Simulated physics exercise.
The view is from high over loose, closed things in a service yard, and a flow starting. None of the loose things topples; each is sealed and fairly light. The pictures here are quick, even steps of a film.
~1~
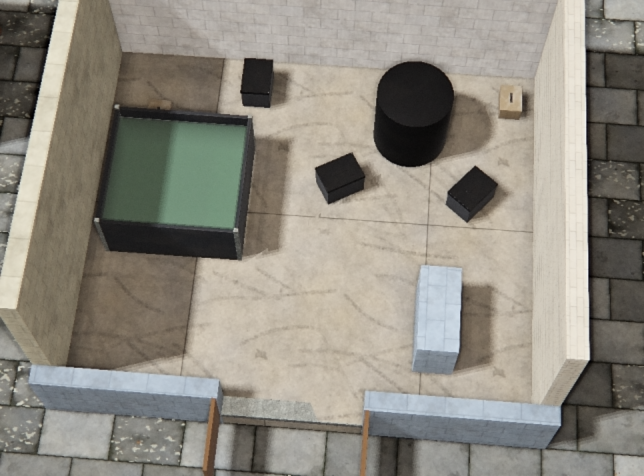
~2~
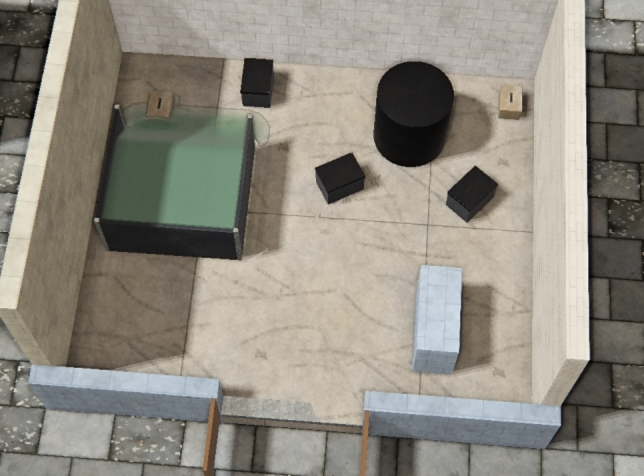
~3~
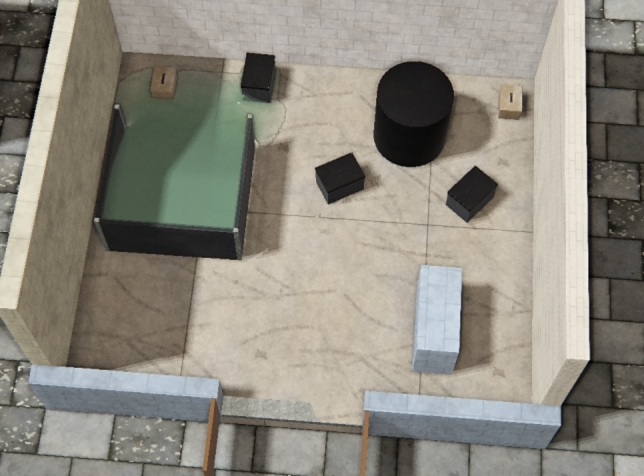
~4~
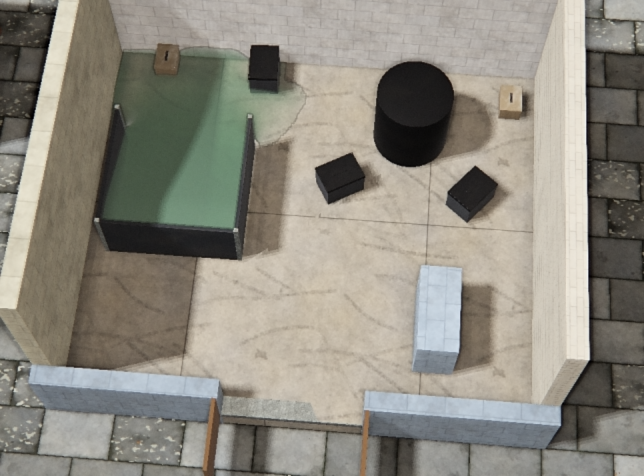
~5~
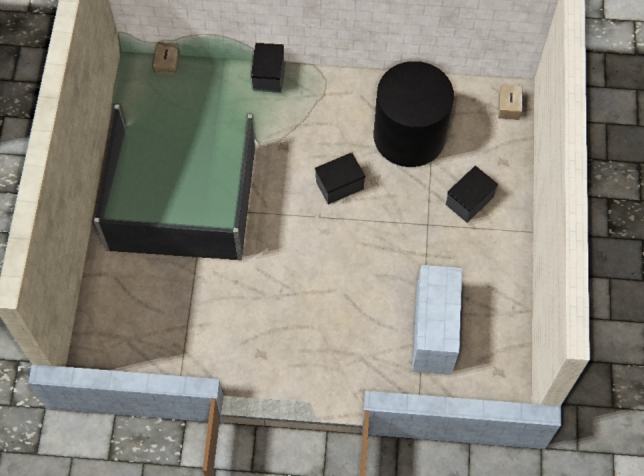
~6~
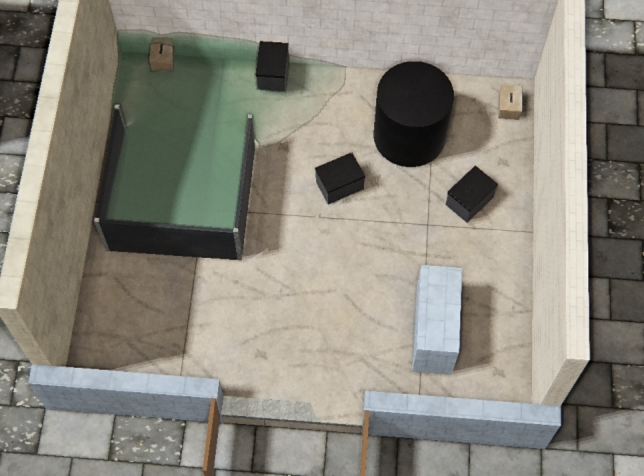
A dark-walled tank of green water stands at the left of a walled, pale-floored yard, seen from high above by a still camera. A black box and small tan tote are behind it, with a black drum, two black boxes and another tan box to the right, and a pale block nearer. The tank's far side opens, water spreads back and right, the tote shifts backward, and the black box edges right.
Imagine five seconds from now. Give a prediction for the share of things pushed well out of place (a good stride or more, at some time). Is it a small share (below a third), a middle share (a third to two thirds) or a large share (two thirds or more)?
A large share, two thirds or more.
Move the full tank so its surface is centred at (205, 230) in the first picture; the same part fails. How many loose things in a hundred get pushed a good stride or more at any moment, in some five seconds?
Something like 100 in a hundred.
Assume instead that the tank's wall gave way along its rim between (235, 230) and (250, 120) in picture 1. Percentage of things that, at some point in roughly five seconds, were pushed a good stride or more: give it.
It comes out at roughly 80 per cent.
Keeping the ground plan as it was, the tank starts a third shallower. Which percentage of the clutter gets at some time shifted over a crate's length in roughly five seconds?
Around 100 in a hundred.
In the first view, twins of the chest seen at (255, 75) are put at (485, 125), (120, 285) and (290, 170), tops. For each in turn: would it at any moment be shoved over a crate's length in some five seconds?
One by one: Knocked well away; hardly budges; hardly budges.
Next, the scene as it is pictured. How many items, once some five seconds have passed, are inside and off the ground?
Well, I'd say 4.
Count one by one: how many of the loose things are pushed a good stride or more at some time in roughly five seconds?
The count is 5.
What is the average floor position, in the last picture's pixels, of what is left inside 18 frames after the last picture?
On the floor of the last picture, roughly (351, 188).
A moment on, 2 of 5 are well off their spots; 2 afloat.
Next, 1 of 5 are well off their spots; 2 afloat.
Later, 4 of 5 are well off their spots; 4 afloat.
In the end, 4 of 5 are well off their spots, and 5 have been at some point; 4 afloat.
